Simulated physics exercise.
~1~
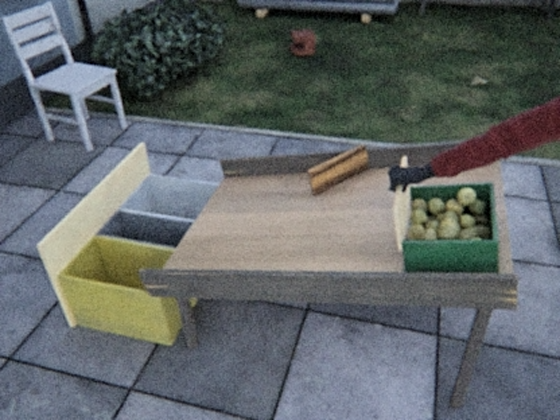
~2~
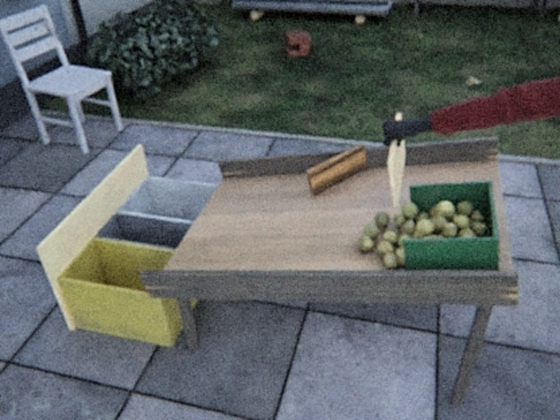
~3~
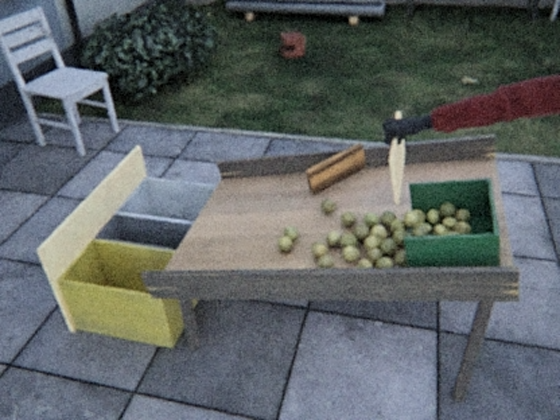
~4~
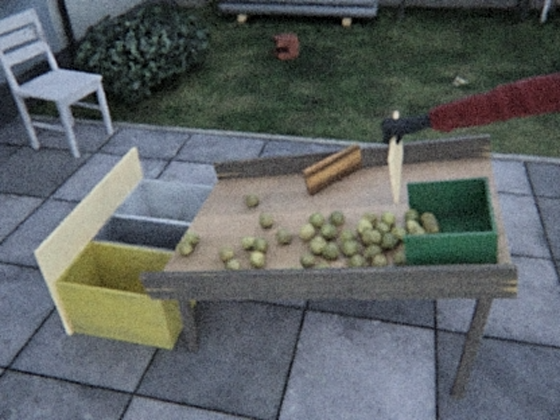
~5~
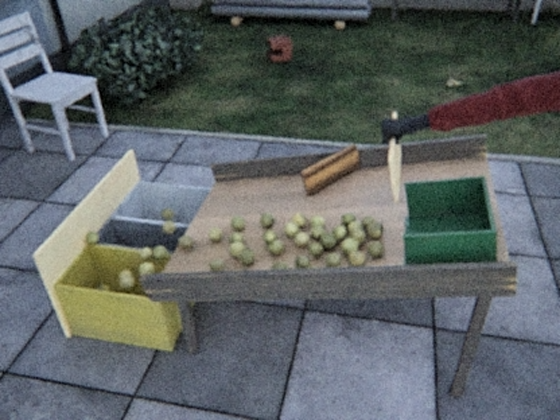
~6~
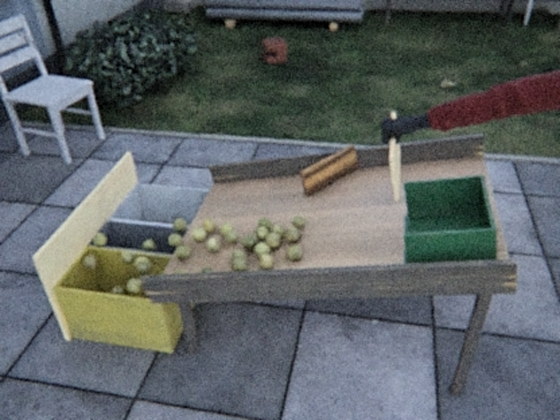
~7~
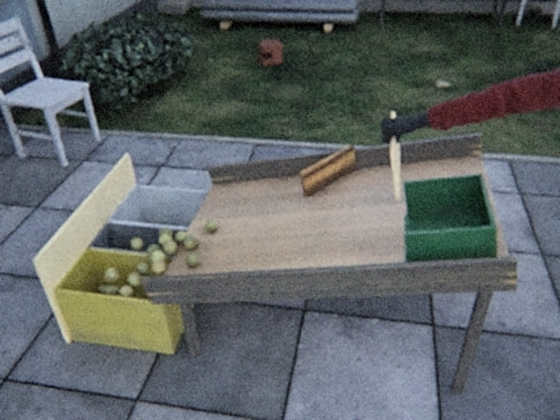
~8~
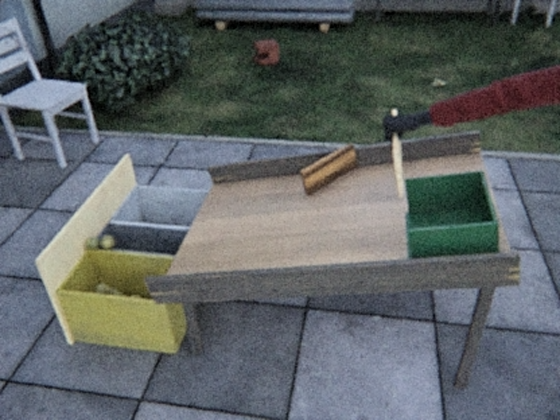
A gloved hand in a red sleeve lifts the gate of a green pen at the right end of a sloping wooden table on a patio. The small yellow apples heaped inside spill out and roll left down the boards in a loose, spreading bunch, passing below a short angled board. The pen empties as the leading apples reach the low end and drop off the edge. More follow into the yellow tub nearest the viewer and the grey bin behind it. Finally the table is bare, with apples in the yellow tub and the hand still holding the gate up.
